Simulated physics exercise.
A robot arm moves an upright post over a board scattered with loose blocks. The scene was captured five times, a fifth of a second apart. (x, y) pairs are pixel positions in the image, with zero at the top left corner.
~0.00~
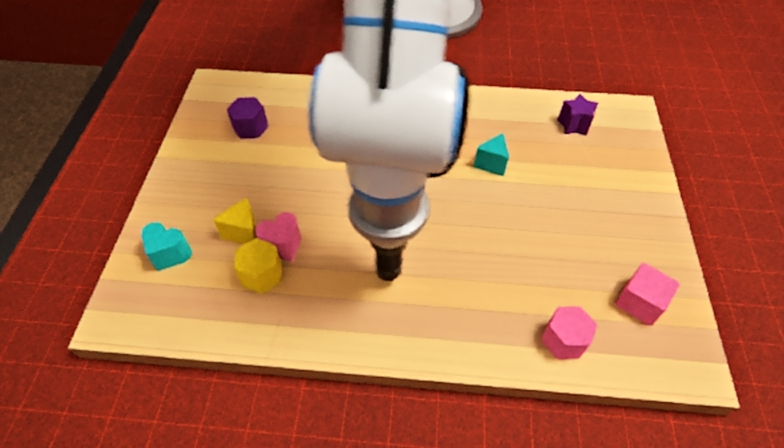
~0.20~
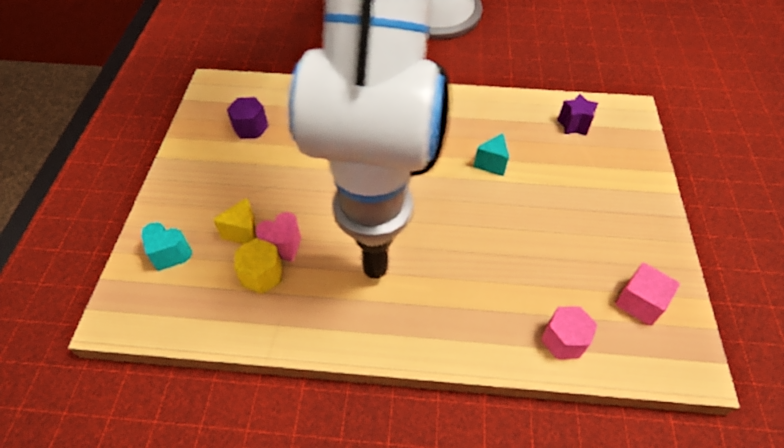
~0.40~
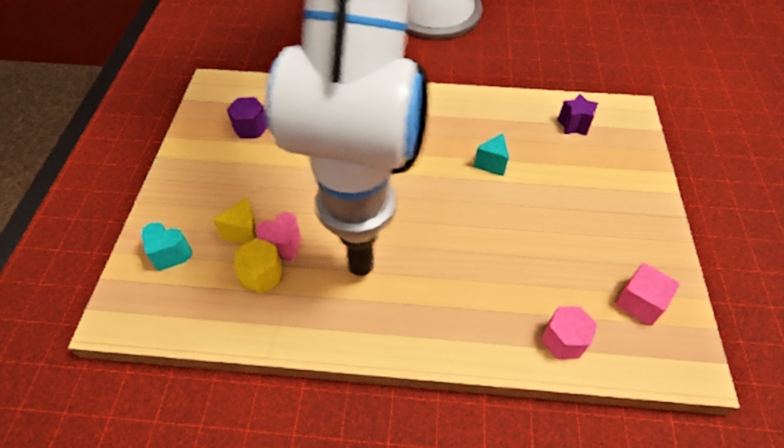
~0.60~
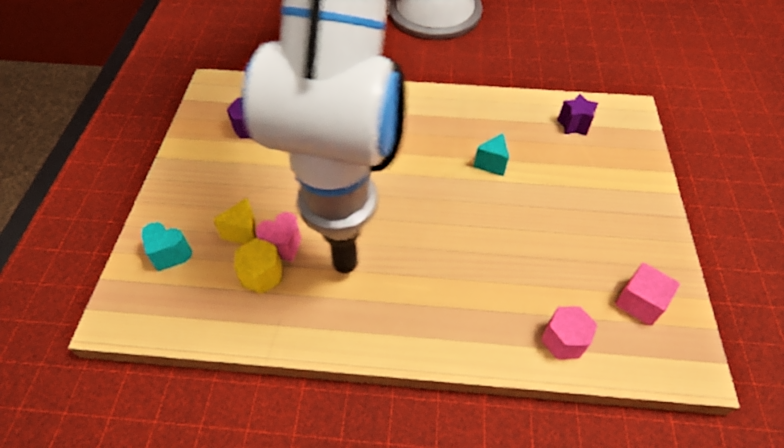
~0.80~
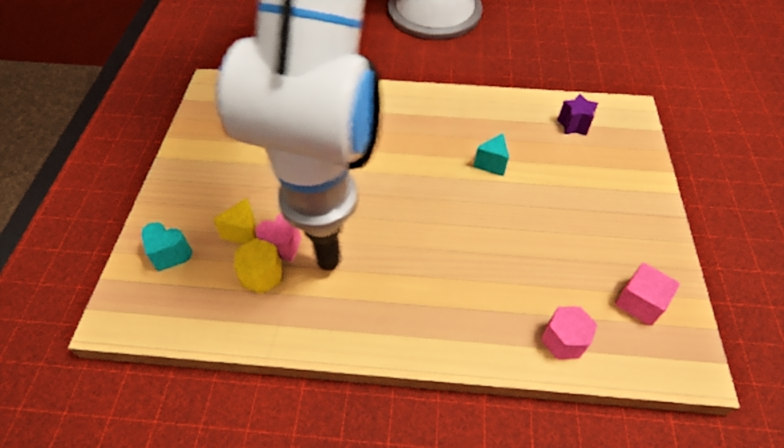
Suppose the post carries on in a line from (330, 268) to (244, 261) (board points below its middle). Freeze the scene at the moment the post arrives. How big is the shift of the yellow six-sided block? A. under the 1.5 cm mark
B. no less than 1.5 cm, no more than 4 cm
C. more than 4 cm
My answer is option C.
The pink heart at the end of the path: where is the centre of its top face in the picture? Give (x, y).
The pink heart ends near (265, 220).
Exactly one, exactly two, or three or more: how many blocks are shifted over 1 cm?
Total moved: Two.
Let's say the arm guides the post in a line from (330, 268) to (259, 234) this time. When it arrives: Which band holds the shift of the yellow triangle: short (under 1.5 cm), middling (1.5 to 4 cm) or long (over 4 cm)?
It's set to move over 4 cm.
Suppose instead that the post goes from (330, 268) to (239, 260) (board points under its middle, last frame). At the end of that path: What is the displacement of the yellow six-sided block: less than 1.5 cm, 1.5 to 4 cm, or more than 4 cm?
That block covers upwards of 4 cm.
The first path, step by step. One third of the way, post (298, 257); nothing pushed yet.
Two thirds of the way, post (269, 255); yellow six-sided block (235, 262), turned 25° anticlockwise; pink heart (267, 221), turned 60° clockwise.
At the end, post (241, 253); turquoise heart still; yellow triangle (235, 215); yellow six-sided block (213, 268), turned 65° anticlockwise; pink heart (265, 220), turned 75° clockwise.
